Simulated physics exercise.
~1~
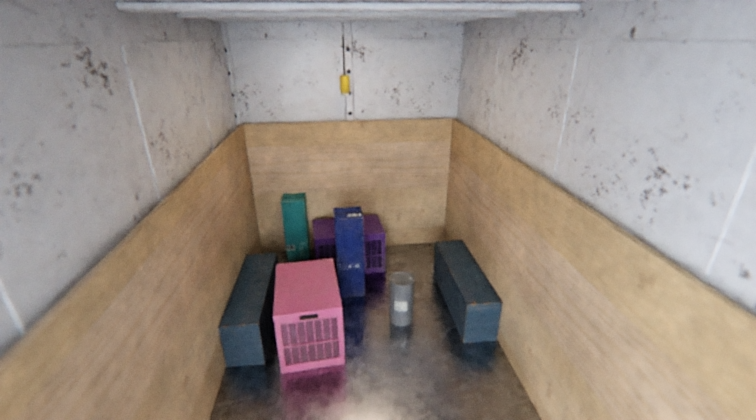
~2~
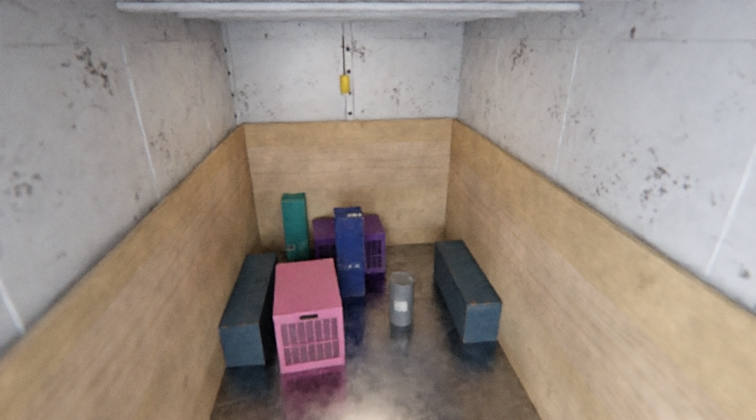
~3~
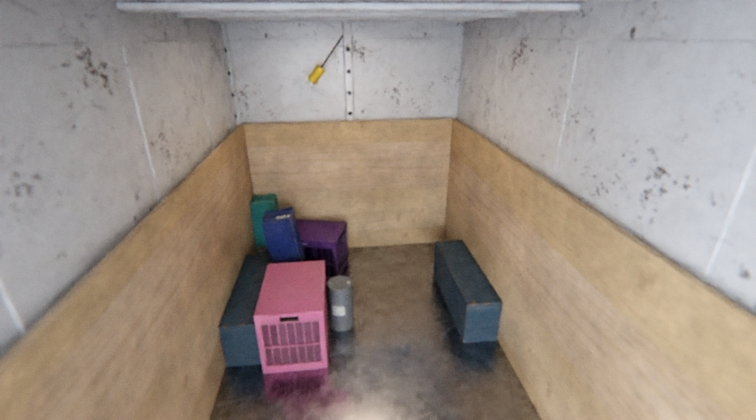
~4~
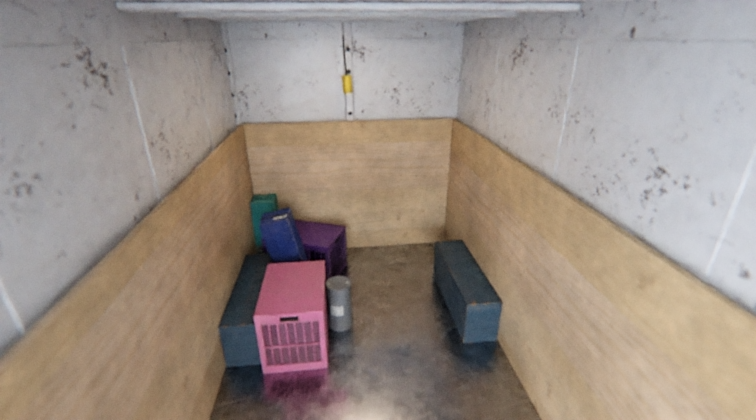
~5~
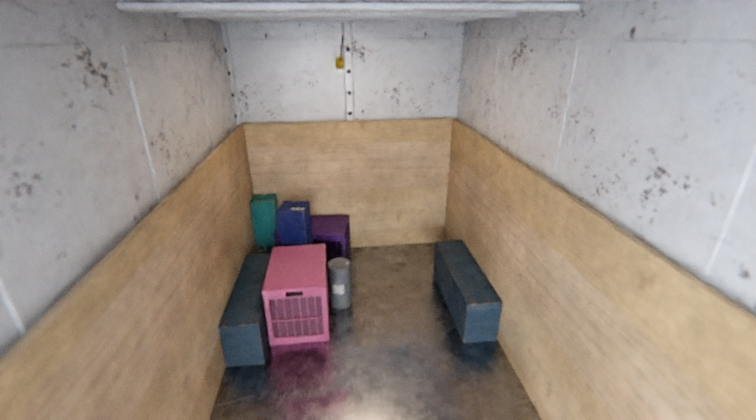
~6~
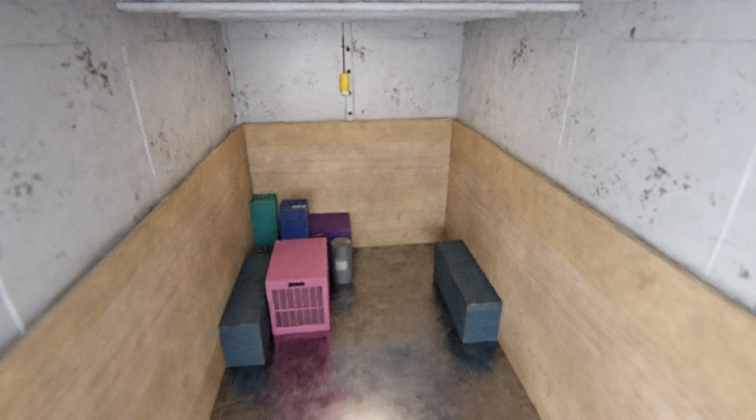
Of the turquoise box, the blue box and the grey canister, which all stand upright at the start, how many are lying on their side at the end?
None of them are. The turquoise box, the blue box and the grey canister are all still standing at the end.
